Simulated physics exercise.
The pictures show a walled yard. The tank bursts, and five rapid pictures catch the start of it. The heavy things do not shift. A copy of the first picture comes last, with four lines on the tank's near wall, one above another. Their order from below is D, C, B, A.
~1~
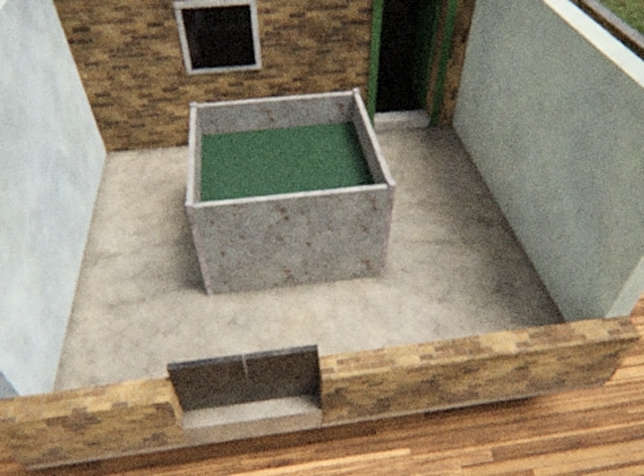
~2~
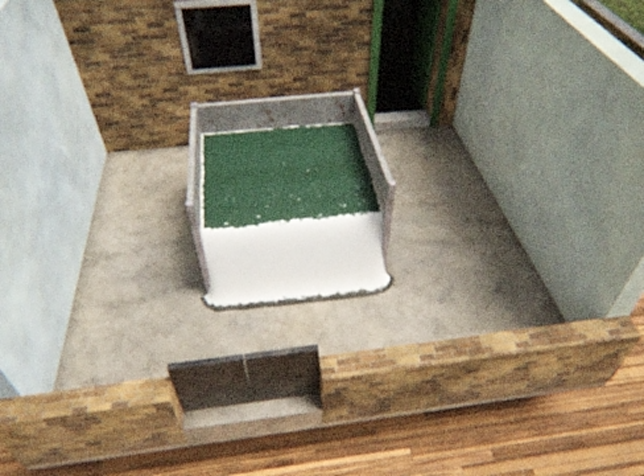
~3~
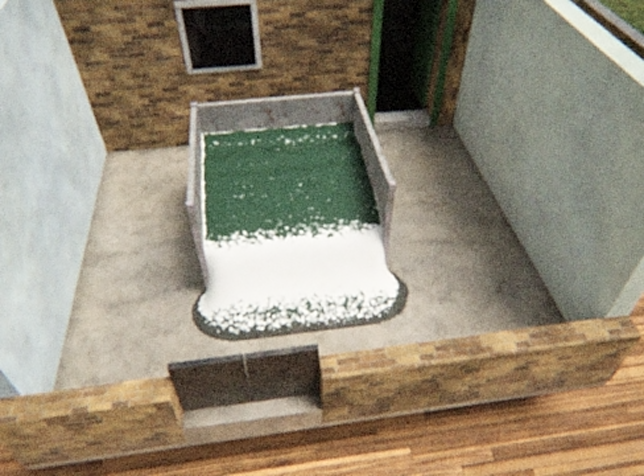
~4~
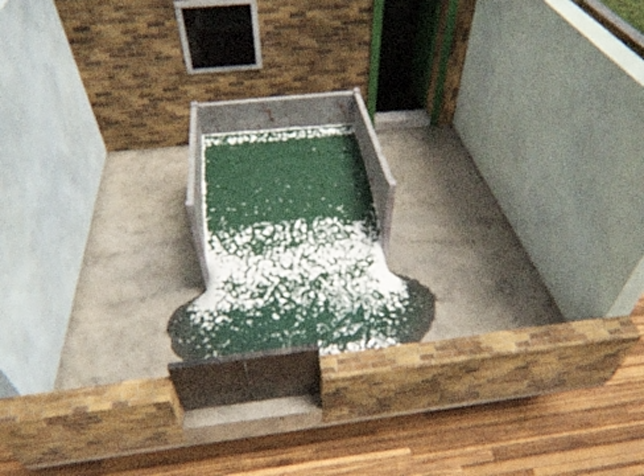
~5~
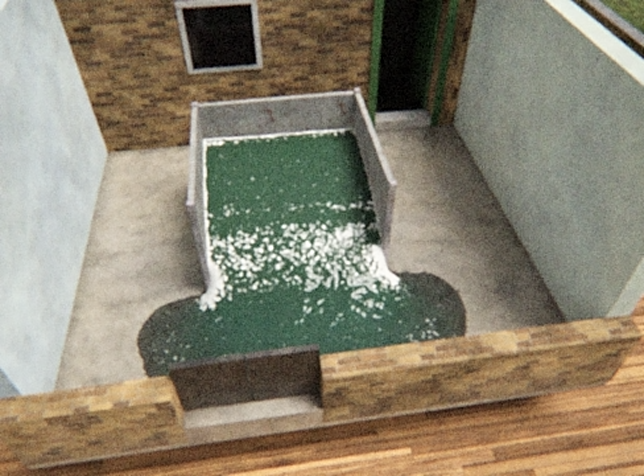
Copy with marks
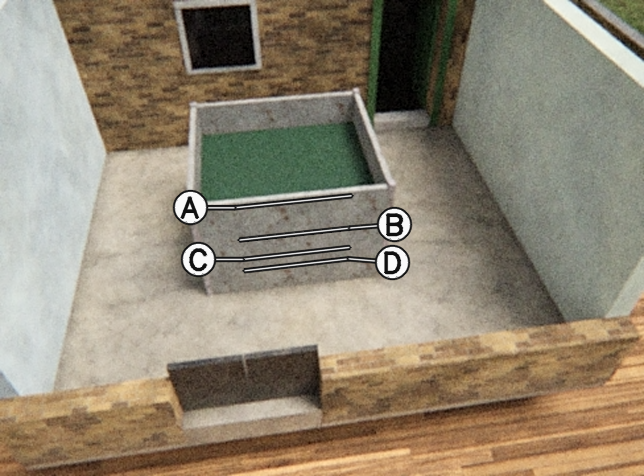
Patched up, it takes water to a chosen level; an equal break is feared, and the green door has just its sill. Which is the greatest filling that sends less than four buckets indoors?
Choose C.
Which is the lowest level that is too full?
B it is.
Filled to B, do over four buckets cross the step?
Yes, that goes wrong.
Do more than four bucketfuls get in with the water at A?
Yes.
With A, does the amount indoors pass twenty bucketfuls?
Yes, it does.
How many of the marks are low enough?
Two of them.
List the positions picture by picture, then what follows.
Water in the tank at rest, its middle at (285, 170); foot of the green doorway at (401, 128); shut gate at (245, 363).
Water covers 3 % of the ground and shows as far out as (386, 281).
Water covers 7 % of the ground and shows as far out as (400, 292).
Water covers 14 % of the ground and shows as far out as (405, 289).
Water covers 21 % of the ground and shows as far out as (450, 295).
On the marked copy, A at (293, 201); B at (295, 234); C at (296, 253); D at (297, 264); from the bottom up D, C, B, A.
Choosing A, dozens of bucketfuls pour in.
Choosing B, about 13 bucketfuls get in.
Choosing C, a bucket or two gets in.
Choosing D, nothing gets over.
